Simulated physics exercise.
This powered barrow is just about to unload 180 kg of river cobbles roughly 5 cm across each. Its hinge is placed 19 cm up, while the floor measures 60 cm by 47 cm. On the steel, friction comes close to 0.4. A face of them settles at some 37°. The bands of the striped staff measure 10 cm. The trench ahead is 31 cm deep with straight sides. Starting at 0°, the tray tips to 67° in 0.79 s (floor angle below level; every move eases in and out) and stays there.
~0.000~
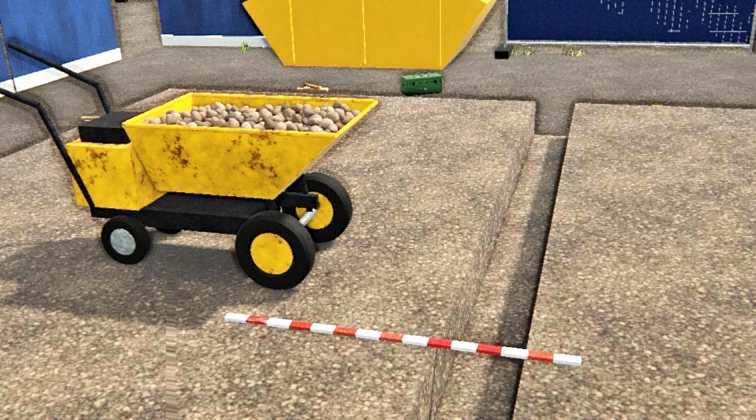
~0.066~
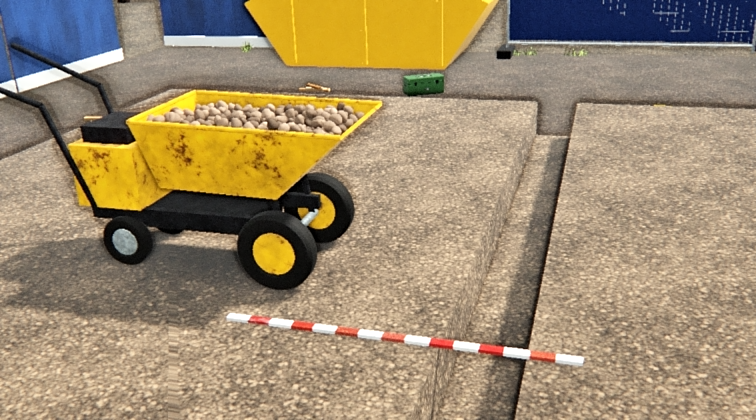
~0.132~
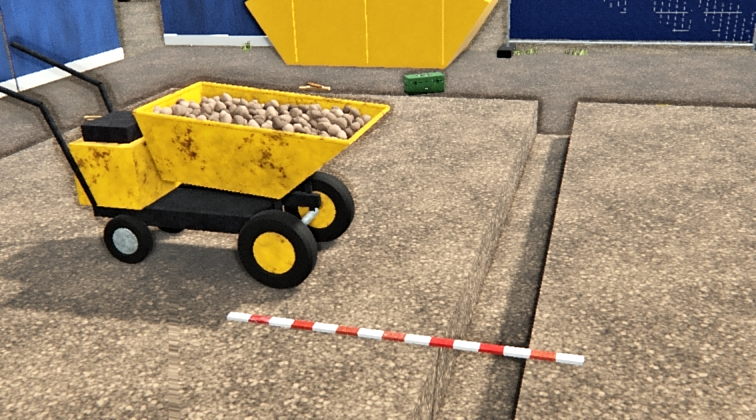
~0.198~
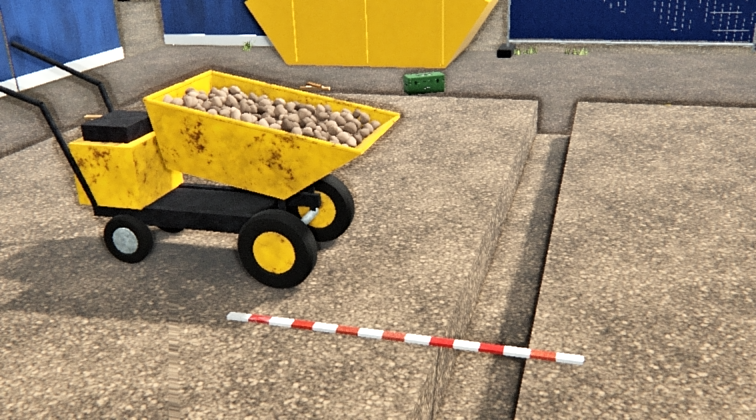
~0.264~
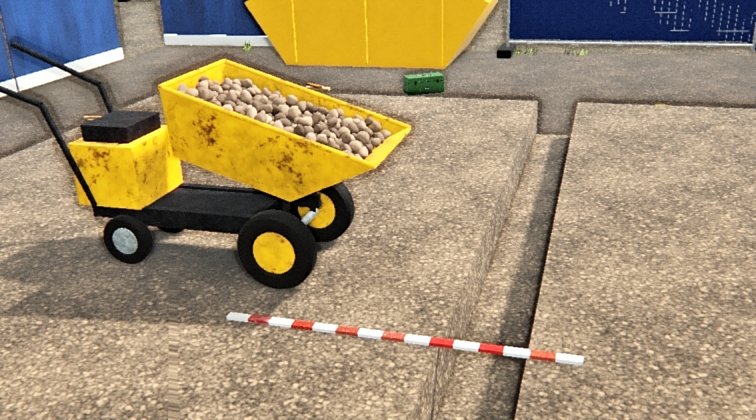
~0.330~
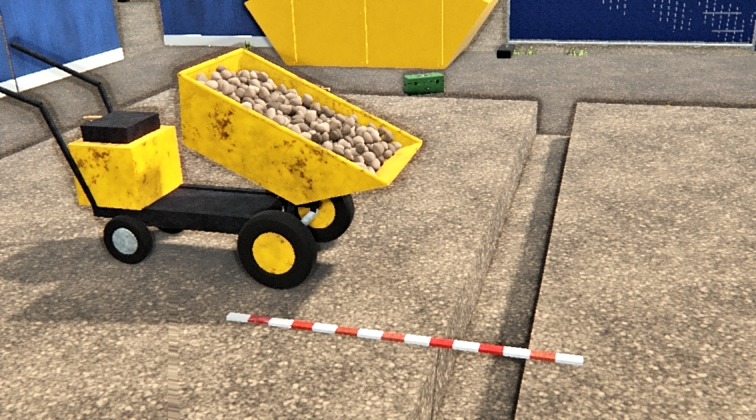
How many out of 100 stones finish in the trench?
About 71 of them.
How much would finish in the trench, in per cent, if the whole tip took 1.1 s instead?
With that change, it comes to around 75 per cent.
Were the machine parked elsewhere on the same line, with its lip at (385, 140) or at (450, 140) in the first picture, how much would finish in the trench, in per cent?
Some 80 and some 10 per cent, in that order.
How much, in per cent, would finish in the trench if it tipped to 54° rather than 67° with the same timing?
I'd guess some 65 in a hundred.
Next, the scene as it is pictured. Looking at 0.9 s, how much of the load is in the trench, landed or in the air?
By that moment, roughly 15 per cent of the load.
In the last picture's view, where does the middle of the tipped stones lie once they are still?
I'd put it close to (498, 319).
After 0.6 s the floor is at 56°; 100 % in the tray; the foremost stones are at (425, 227).
After 0.9 s the floor is at 67°; 73 % in the tray, 11 % short of the trench, 16 % in the trench; the foremost stones are at (519, 310).
After 1.2 s the floor is at 67°; 30 % in the tray, 13 % short of the trench, 56 % in the trench, 1 % past the trench; the foremost stones are at (572, 292).
After 3.2 s the floor is at 67°; 14 % in the tray, 14 % short of the trench, 71 % in the trench, 1 % past the trench; the foremost stones are at (628, 297).
